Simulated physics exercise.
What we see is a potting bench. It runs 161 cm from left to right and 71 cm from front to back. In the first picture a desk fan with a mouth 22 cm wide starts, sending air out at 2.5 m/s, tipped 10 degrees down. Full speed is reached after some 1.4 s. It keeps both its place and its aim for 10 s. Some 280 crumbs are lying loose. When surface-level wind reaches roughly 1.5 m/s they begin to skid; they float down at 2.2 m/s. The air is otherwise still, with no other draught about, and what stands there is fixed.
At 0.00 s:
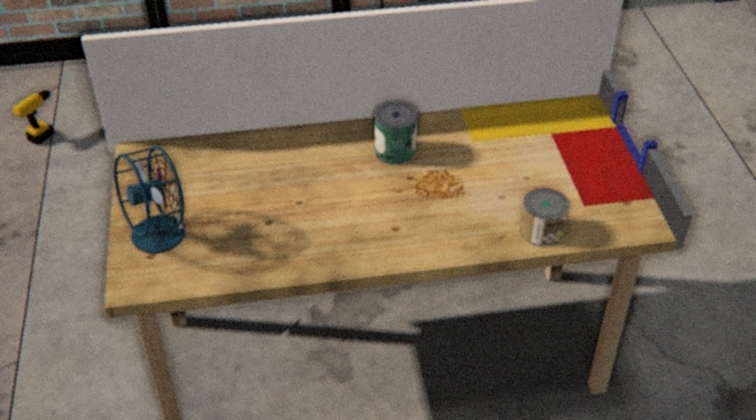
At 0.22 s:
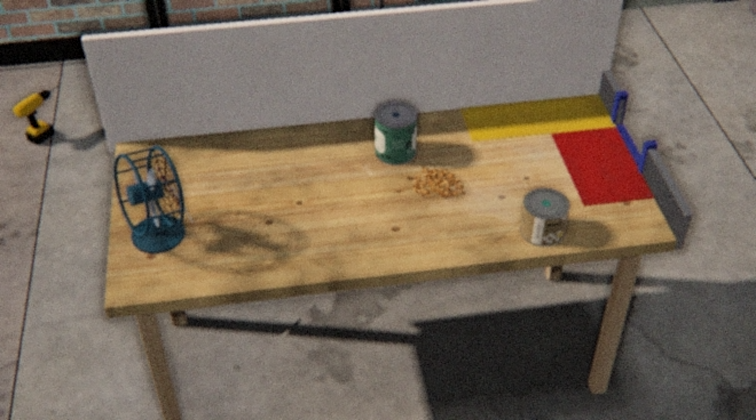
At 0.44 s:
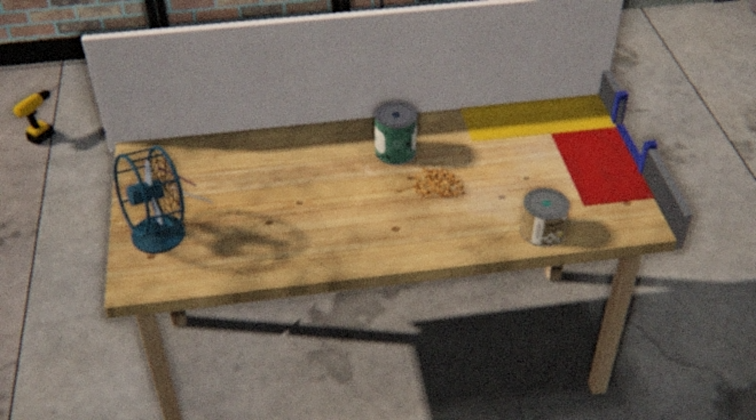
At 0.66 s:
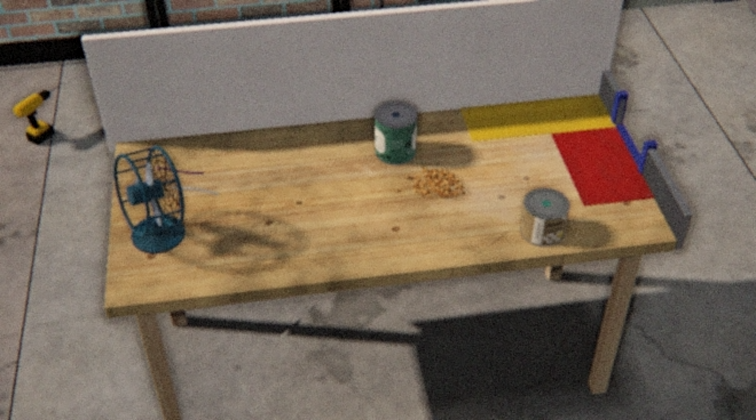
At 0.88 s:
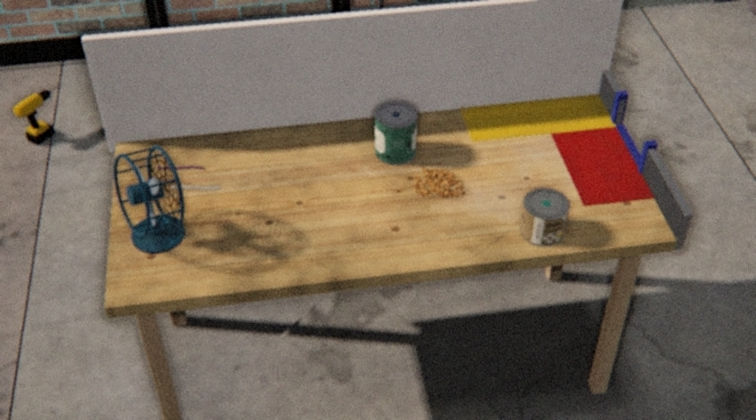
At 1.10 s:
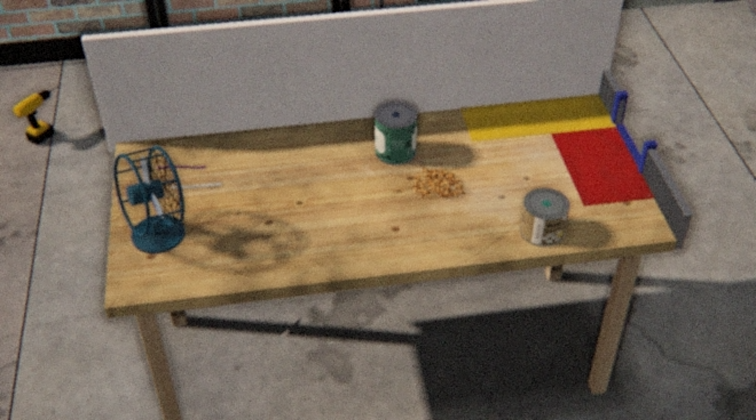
The video shows a desk fan turning at the left end of a wooden bench, facing a small pile of crumbs between two tins, with yellow and red patches at the right; the crumbs and tins stay still.
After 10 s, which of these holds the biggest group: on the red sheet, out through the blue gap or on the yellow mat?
It is red that takes the most.
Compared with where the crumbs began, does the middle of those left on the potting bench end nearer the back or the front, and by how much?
It ends ahead of its start, some 15 cm.
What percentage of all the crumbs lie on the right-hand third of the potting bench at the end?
I'd put it at about 90 percent.
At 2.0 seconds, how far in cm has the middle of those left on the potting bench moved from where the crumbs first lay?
Measured offset: Approx. 20 cm.
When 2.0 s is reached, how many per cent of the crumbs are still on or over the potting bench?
About 100 per cent remain.
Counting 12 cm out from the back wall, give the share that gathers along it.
I'd put it at about 0 percent.
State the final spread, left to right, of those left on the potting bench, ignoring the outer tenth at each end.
40 cm, give or take.
After 2.0 s the count stands so, 0 % are on the red sheet, 0 % on the yellow mat and 0 % out through the blue gap; the middle of those still in play is near (503, 198).
After 3.2 s the count stands so, 24 % are on the red sheet, 0 % on the yellow mat and 0 % out through the blue gap; the middle of those still in play is near (575, 202).
After 5.5 s the count stands so, 31 % are on the red sheet, 0 % on the yellow mat and 0 % out through the blue gap; the middle of those still in play is near (596, 200).
After 10.0 s, at the end, 34 % are on the red sheet, 0 % on the yellow mat and 0 % out through the blue gap; the middle of those still in play is near (601, 196).
